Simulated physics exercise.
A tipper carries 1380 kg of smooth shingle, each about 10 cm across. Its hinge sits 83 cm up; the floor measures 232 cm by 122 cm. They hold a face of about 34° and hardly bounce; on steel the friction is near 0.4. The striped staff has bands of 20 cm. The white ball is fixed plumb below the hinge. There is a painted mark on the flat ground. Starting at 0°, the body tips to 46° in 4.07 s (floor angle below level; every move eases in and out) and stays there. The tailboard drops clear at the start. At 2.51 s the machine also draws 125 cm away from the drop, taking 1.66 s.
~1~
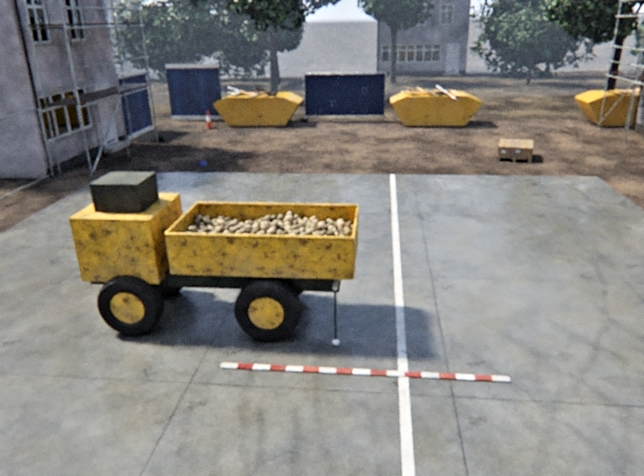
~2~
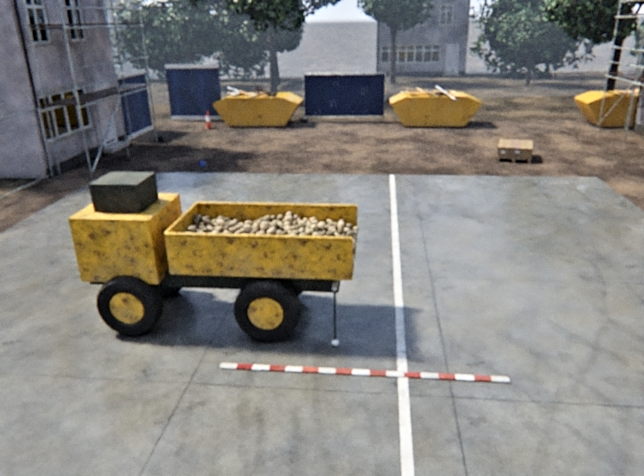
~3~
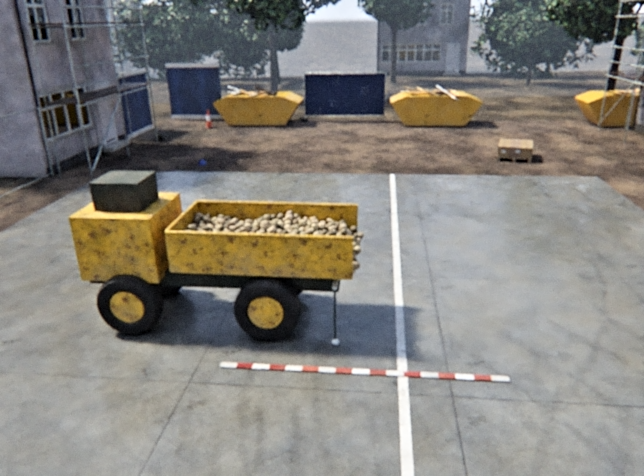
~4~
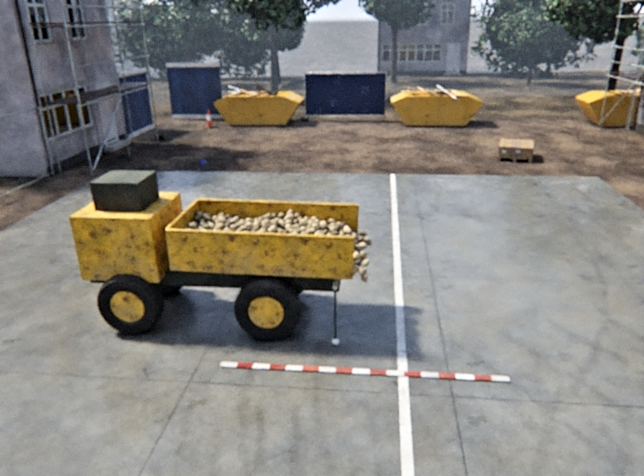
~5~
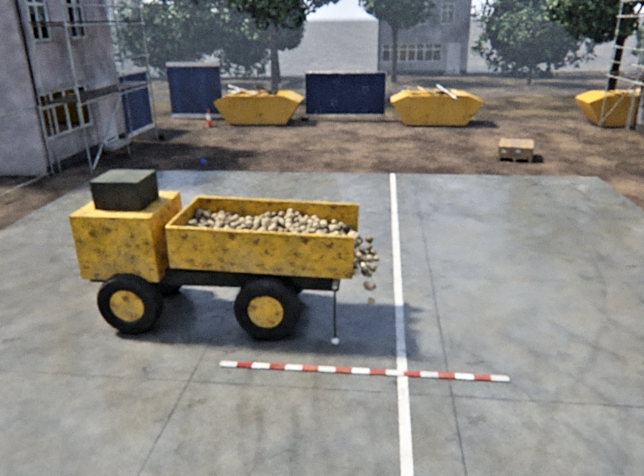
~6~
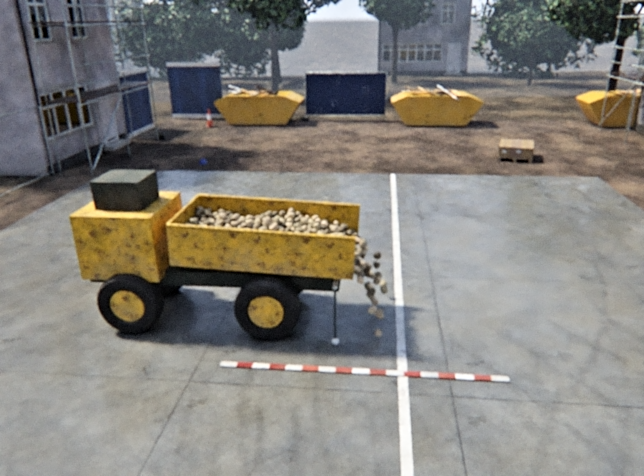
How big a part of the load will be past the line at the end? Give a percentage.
Some 45 per cent of it.
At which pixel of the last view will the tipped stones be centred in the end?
Their middle is at about (396, 313).
A little later the floor is at 39°; 23 % in the body, 49 % short of the line, 29 % past the line; the foremost stones are at (465, 310).
Then the floor is at 46°; 0 % in the body, 53 % short of the line, 47 % past the line; the foremost stones are at (491, 320).
Later still the floor is at 46°; 0 % in the body, 53 % short of the line, 47 % past the line; the foremost stones are at (491, 320).
In the end the floor is at 46°; 0 % in the body, 53 % short of the line, 47 % past the line; the foremost stones are at (491, 320).
